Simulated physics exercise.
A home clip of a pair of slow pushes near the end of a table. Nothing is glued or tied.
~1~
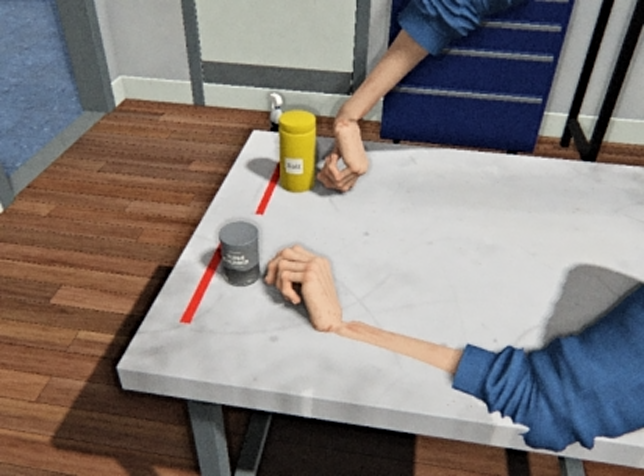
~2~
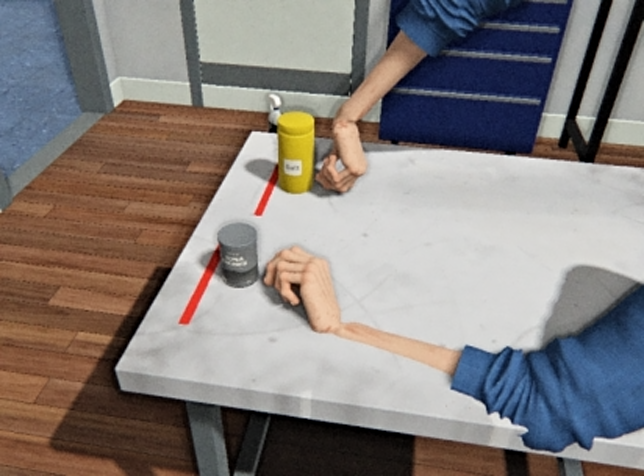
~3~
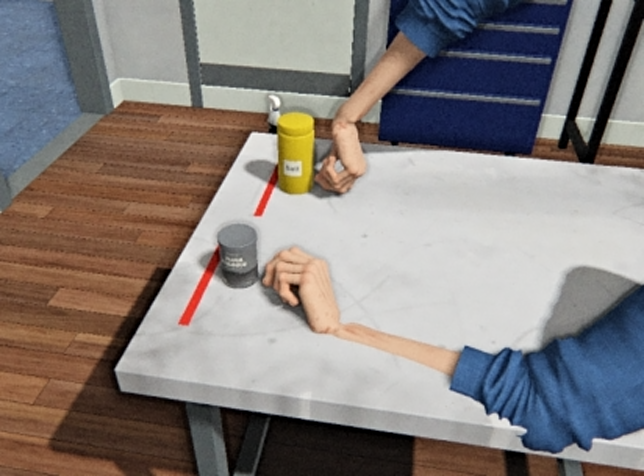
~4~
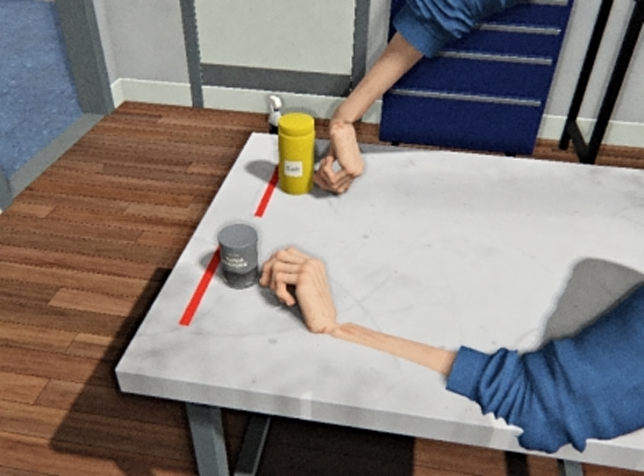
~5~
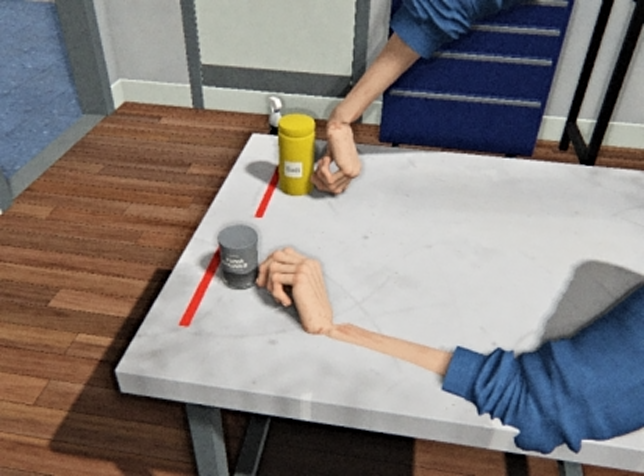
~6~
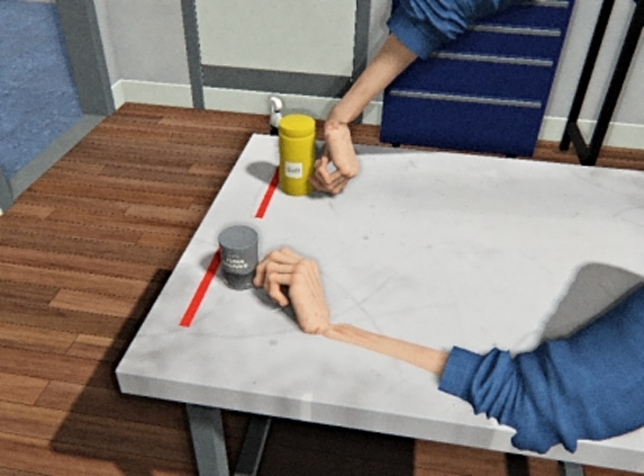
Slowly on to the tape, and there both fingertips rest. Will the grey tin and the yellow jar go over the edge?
As it turns out, the grey tin stays on the table and the yellow jar stays on the table.
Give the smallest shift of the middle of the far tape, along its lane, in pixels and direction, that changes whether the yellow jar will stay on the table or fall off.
Roughly 28 pixels left.
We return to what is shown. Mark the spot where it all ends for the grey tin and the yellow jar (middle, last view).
The grey tin at (184, 251), the yellow jar at (251, 152).
Then, 0.54 s after the last picture, grey tin moved a little near (220, 256); yellow jar moved a little near (280, 155).
Then, 1.12 s after the last picture, grey tin moved about its own width near (196, 253); yellow jar moved about its own width near (261, 152).
At rest, the grey tin remains on top, near (184, 251); the yellow jar remains on top, near (251, 152).
